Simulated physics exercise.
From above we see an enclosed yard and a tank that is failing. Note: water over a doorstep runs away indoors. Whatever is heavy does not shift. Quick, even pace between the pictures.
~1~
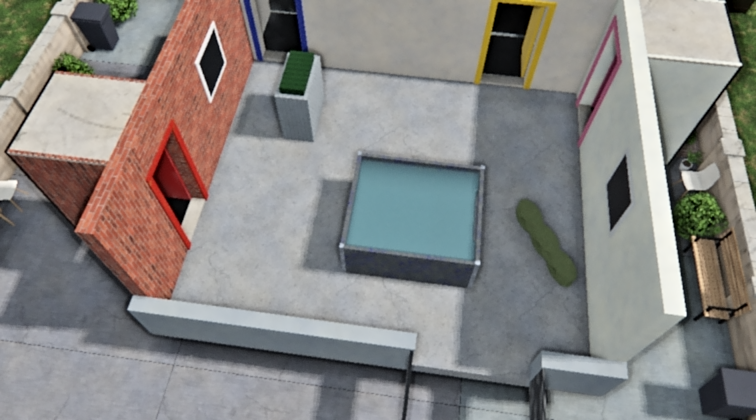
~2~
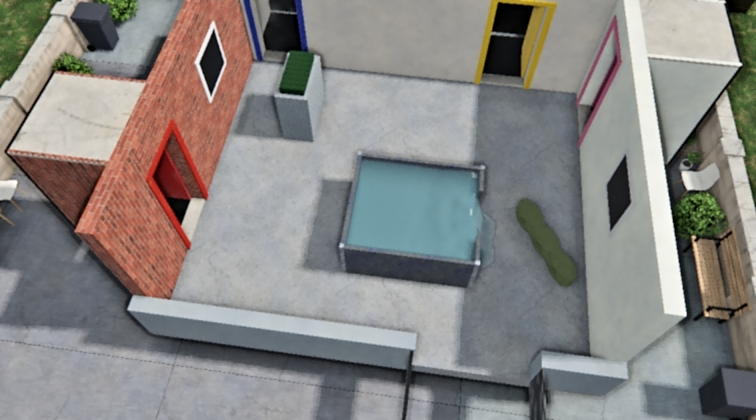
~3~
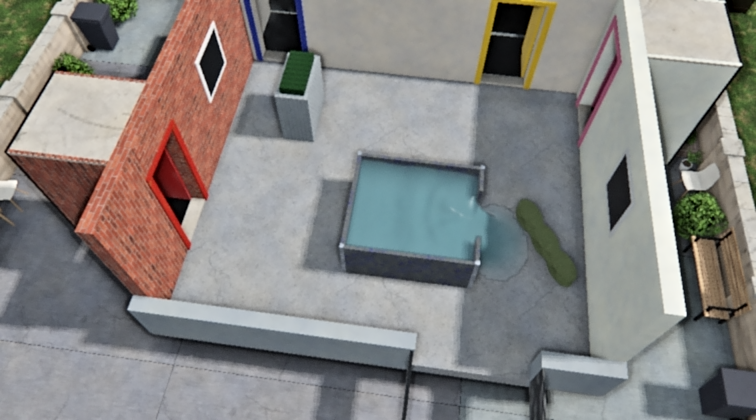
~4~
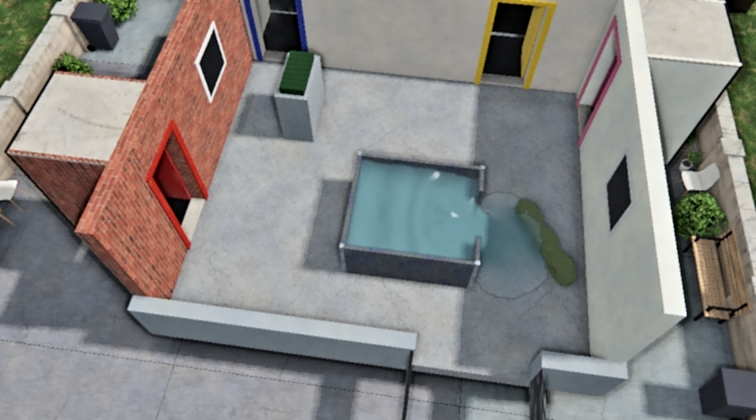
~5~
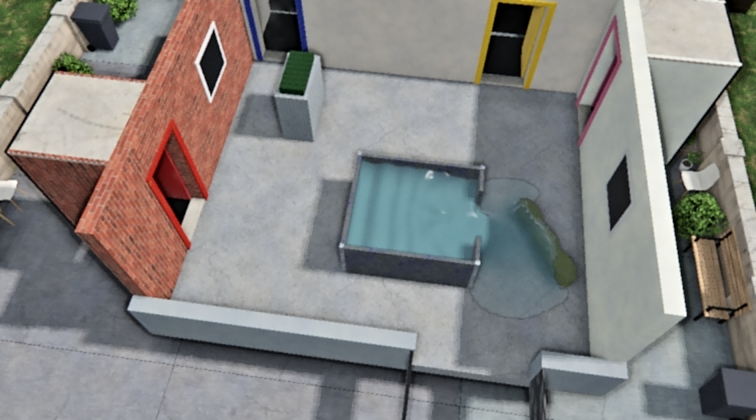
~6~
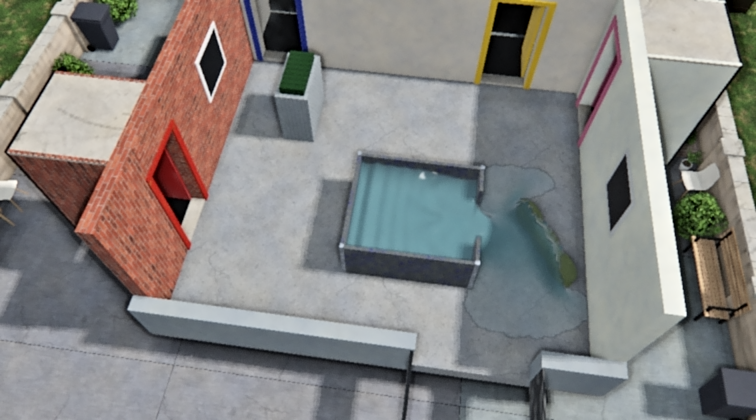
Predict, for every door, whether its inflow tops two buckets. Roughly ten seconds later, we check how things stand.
The yellow door exceeds two buckets; the red door does not exceed two buckets; the blue door does not exceed two buckets; the pink door does not exceed two buckets.
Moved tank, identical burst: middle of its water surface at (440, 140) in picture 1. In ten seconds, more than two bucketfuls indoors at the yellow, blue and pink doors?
I'd expect that the yellow one surpasses the threshold, the blue one surpasses the threshold and the pink one surpasses the threshold.
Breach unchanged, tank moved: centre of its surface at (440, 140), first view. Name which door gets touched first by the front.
Answer: The pink door.
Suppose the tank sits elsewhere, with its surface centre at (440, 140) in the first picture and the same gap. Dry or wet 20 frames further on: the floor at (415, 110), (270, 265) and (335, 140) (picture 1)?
Points in order: Inundated; not reached; not reached.
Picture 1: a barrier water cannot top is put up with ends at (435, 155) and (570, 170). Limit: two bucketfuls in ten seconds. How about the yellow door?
Note: Yellow door remains below the limit.
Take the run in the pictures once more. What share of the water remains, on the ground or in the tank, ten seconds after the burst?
My figure is close to 66 percent.
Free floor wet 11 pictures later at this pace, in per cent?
Around 35 percent.
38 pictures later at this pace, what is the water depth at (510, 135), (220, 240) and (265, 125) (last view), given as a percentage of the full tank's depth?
Respectively near 6, 2 and 0 per cent.
A moment on, water covers 20 % of the floor; the yellow door not reached, the red door not reached, the blue door not reached, the pink door wet at the sill, nothing in.
Next, water covers 35 % of the floor; the yellow door under two buckets in, the red door not reached, the blue door not reached, the pink door wet at the sill, nothing in.
Then, water covers 50 % of the floor; the yellow door over two buckets in, the red door not reached, the blue door not reached, the pink door wet at the sill, nothing in.
Later, water covers 70 % of the floor; the yellow door over two buckets in, the red door wet at the sill, nothing in, the blue door wet at the sill, nothing in, the pink door under two buckets in.
In the end, water covers 95 % of the floor; the yellow door far over two buckets in, the red door wet at the sill, nothing in, the blue door wet at the sill, nothing in, the pink door under two buckets in.
